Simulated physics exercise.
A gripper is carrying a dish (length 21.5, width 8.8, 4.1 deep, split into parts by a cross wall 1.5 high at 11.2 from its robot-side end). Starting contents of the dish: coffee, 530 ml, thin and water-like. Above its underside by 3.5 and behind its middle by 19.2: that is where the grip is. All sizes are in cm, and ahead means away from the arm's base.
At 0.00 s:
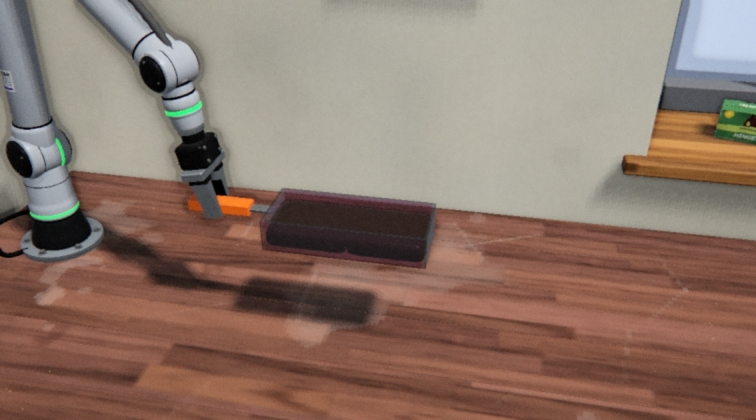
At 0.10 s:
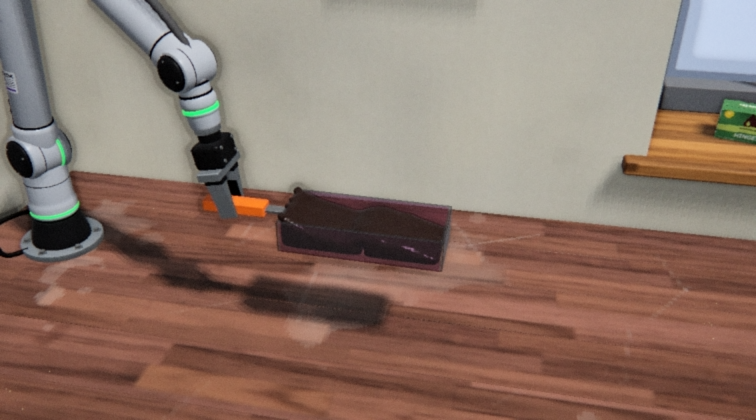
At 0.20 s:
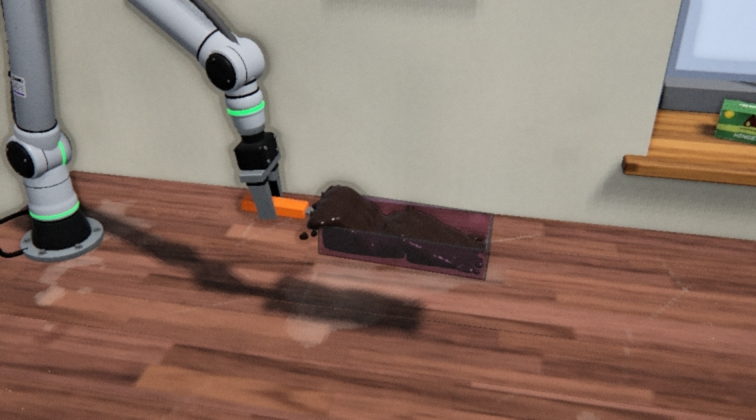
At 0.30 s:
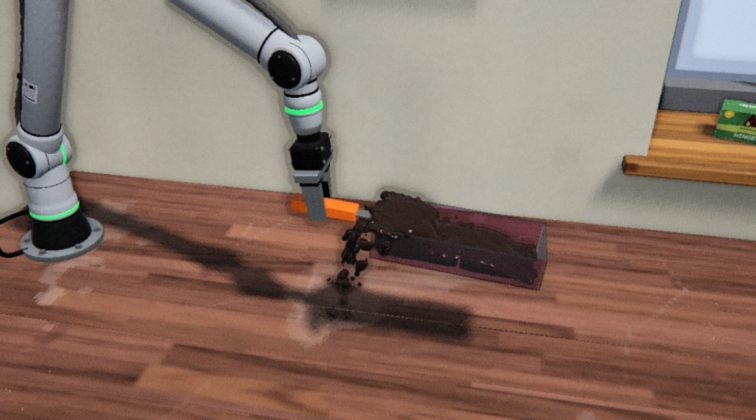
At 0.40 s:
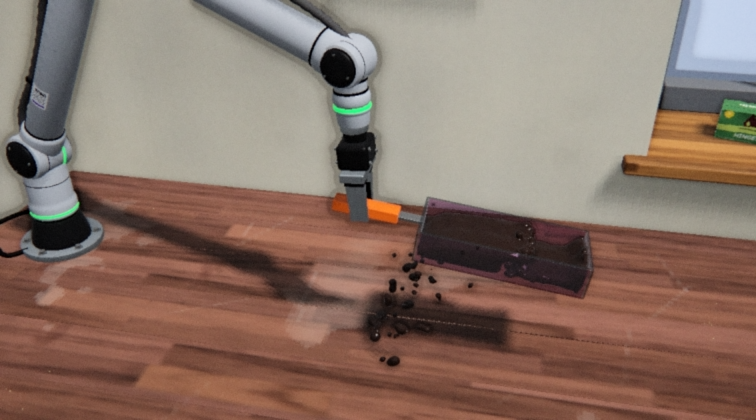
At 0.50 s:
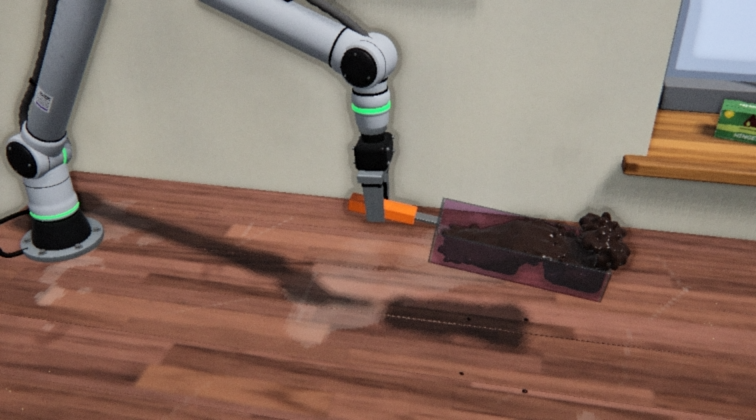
The clip shows a robot arm moving a clear dish of dark coffee to the right above a wooden surface; the liquid surges left, spills over the near end in drops, then rushes right and heaps at the far end.
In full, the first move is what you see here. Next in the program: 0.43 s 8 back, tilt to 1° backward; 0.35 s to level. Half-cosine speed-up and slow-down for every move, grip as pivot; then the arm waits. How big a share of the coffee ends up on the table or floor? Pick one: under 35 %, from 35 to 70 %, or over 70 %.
From 35 to 70 %.
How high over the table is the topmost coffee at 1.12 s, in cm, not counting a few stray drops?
Max height: Near 23 cm above the table.
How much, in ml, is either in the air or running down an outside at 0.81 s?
It comes to close to 110 ml.
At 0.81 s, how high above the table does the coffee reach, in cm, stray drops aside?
Top height: Around 23 cm.
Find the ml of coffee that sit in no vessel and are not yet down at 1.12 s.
About 0 ml.
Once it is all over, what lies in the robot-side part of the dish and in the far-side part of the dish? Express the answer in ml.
In order: Approx. 150 ml and 150 ml.
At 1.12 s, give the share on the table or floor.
Reading: Around 45 %.
By 0.81 s, level, liquid up to 26 above the table; 240 ml in the far-side part, 120 ml on the table or floor, 65 ml in the robot-side part, 105 ml in the air or running down outside.
By 1.12 s, level, liquid up to 24 above the table; 225 ml on the table or floor, 165 ml in the robot-side part, 140 ml in the far-side part.
By 1.48 s, level, liquid up to 21 above the table; 225 ml on the table or floor, 150 ml in the far-side part, 150 ml in the robot-side part.
By 2.28 s, level, liquid up to 21 above the table; 225 ml on the table or floor, 155 ml in the robot-side part, 150 ml in the far-side part.
Final state, 225 ml on the table or floor, 155 ml in the robot-side part, 150 ml in the far-side part. That is 43 % on the table or floor.
